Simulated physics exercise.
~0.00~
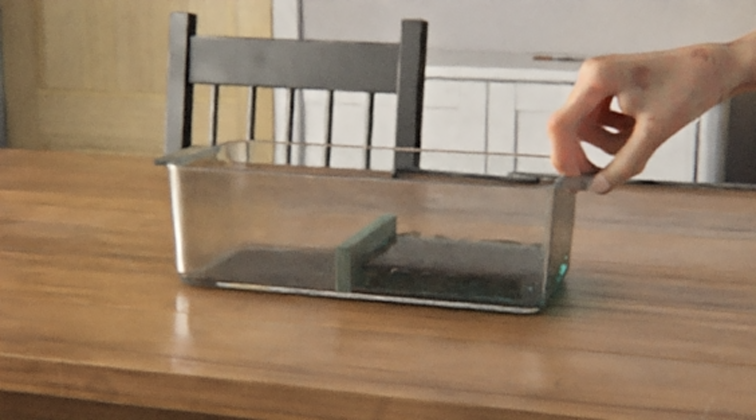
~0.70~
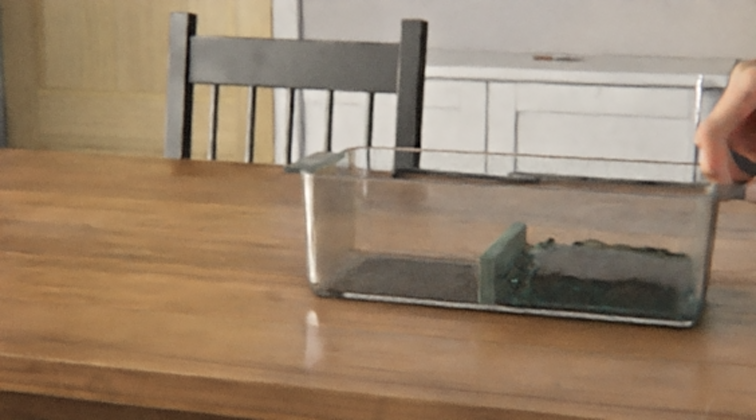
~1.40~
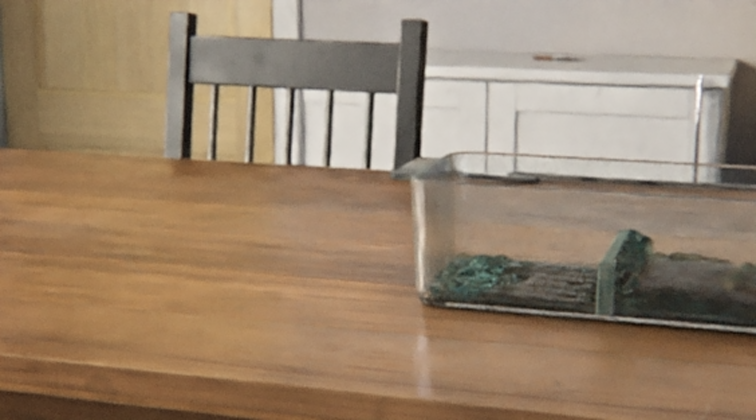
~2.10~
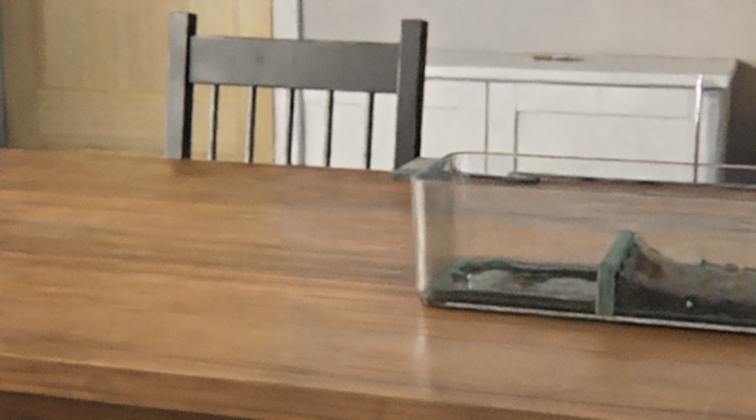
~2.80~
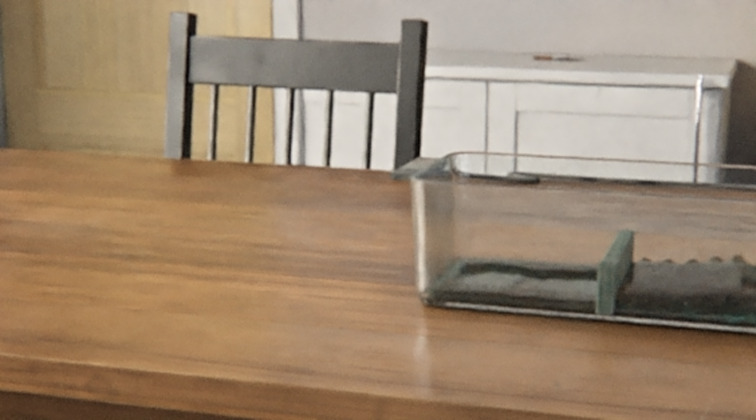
A glass food box slides right as a hand pulls it, then stops partly out of view.
